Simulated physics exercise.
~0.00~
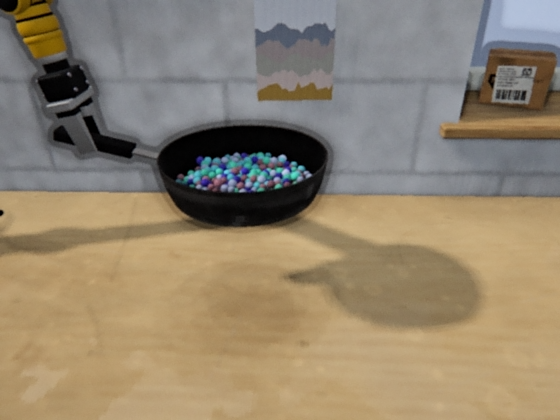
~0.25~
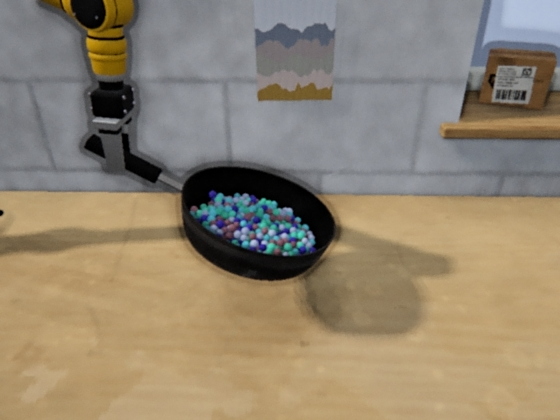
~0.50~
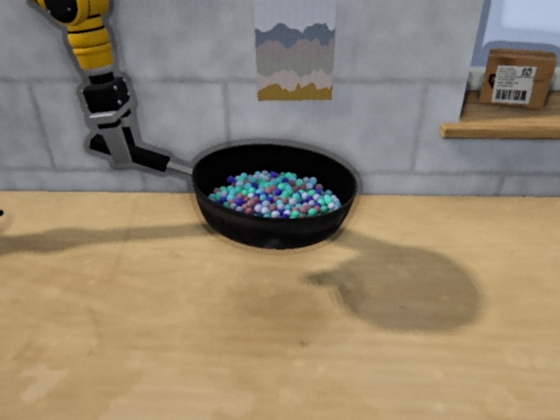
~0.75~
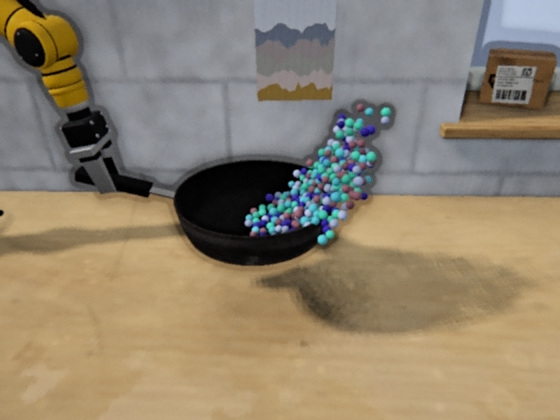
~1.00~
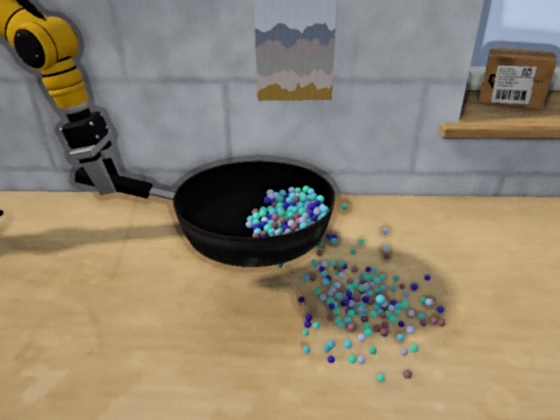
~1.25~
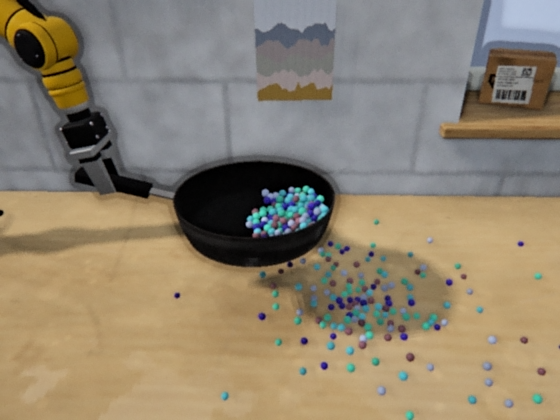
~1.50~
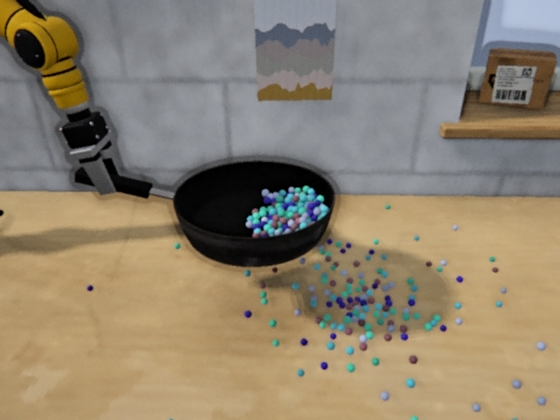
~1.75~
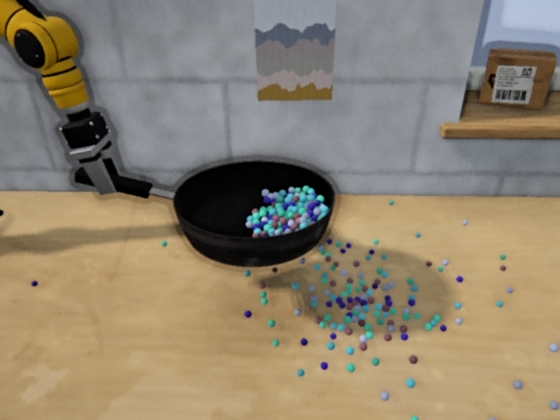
A robot arm jerks a frying pan, spilling many colourful round sweets across the table.
